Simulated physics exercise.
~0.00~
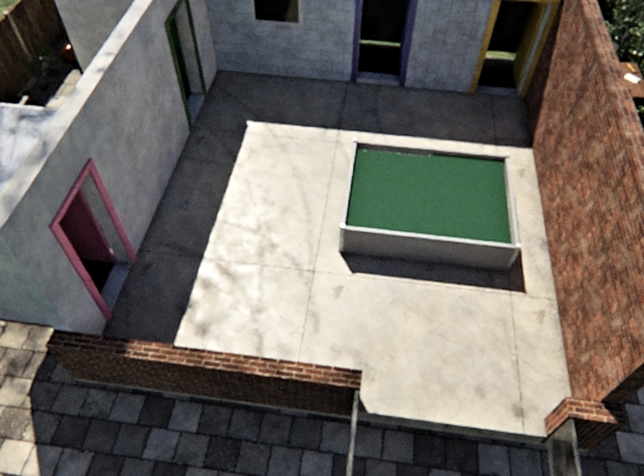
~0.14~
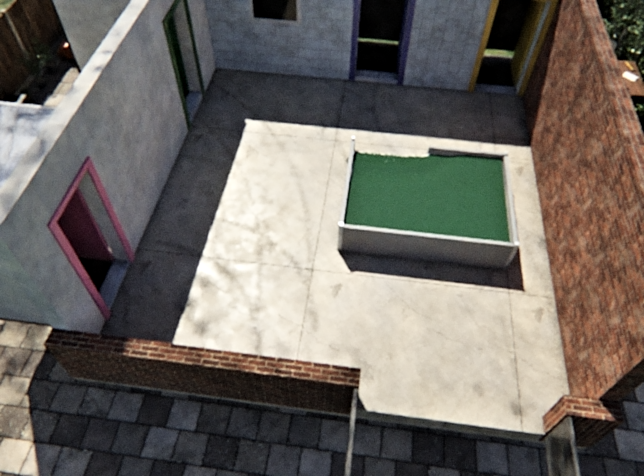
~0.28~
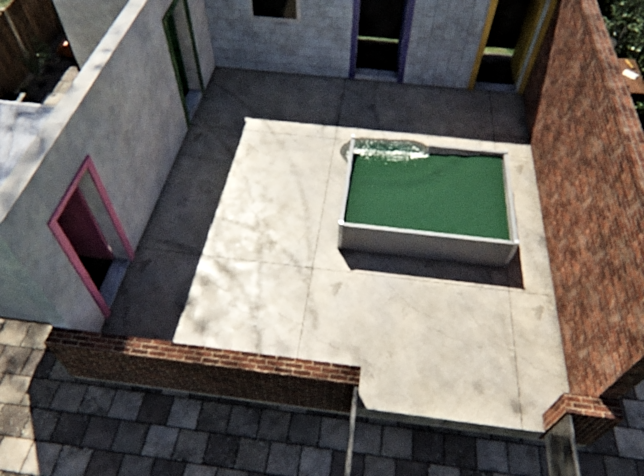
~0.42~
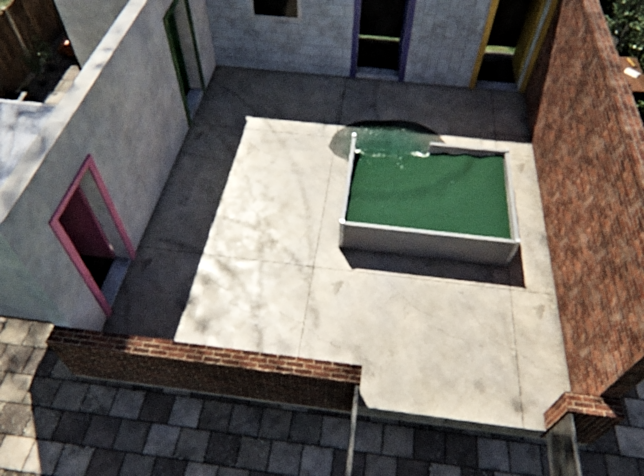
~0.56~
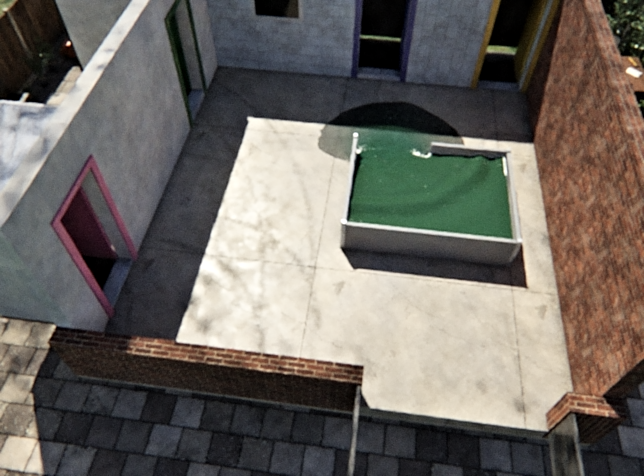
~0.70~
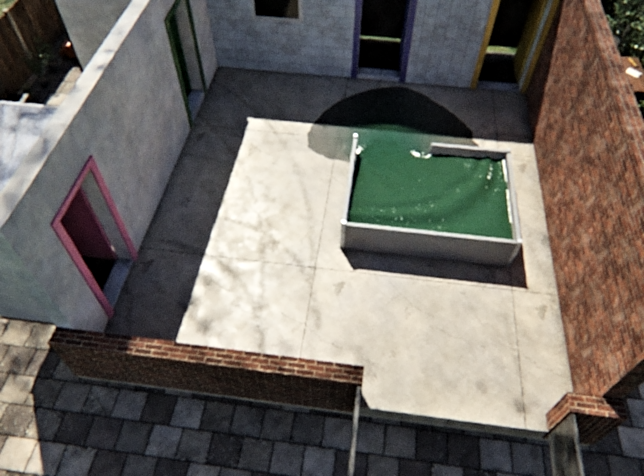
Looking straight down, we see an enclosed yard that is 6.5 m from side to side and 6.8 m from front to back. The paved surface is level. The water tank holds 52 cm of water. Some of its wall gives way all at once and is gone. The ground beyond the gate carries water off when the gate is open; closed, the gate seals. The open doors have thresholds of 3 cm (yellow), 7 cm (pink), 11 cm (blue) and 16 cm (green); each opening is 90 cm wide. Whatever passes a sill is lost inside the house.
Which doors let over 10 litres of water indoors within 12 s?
One by one: The yellow door lets in a larger amount than the limit; the pink door lets in a smaller amount than the limit; the blue door lets in a larger amount than the limit; the green door lets in a smaller amount than the limit.
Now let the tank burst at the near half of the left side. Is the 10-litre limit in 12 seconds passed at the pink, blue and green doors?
Then pink exceeds it, blue does not exceed it, green does not exceed it.
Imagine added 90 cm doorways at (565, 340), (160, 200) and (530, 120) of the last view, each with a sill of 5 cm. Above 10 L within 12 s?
In that order: Short of it, short of it, beyond it.
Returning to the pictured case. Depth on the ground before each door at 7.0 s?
You'd see yellow at 8 cm, pink at 3 cm, blue at 11 cm and green at 10 cm.
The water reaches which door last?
Pink.
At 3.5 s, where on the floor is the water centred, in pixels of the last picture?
It lies at roughly (389, 154) in pixels.
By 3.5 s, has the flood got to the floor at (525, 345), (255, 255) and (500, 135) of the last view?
Status of the three spots: Free of it, free of it, inundated.
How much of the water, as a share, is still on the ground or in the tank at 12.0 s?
Remaining: Roughly 80 %.
After 1.4 s water covers 20 % of the floor and is deepest (32 cm) near (367, 161); yellow door not reached, pink door not reached, blue door 9 cm at the sill, 26 L in, green door not reached.
After 2.2 s water covers 25 % of the floor and is deepest (26 cm) near (377, 162); yellow door 8 cm at the sill, 2 L in, pink door not reached, blue door 26 cm at the sill, 96 L in, green door not reached.
After 3.5 s water covers 30 % of the floor and is deepest (25 cm) near (217, 70); yellow door 11 cm at the sill, 23 L in, pink door not reached, blue door 20 cm at the sill, 183 L in, green door 10 cm at the sill, 0 L in.
After 7.0 s water covers 75 % of the floor and is deepest (13 cm) near (229, 81); yellow door 8 cm at the sill, 107 L in, pink door 3 cm at the sill, 0 L in, blue door 11 cm at the sill, 228 L in, green door 10 cm at the sill, 0 L in.
After 12.0 s water covers 95 % of the floor and is deepest (7 cm) near (95, 354); yellow door 6 cm at the sill, 165 L in, pink door 5 cm at the sill, 0 L in, blue door 7 cm at the sill, 229 L in, green door 6 cm at the sill, 0 L in.
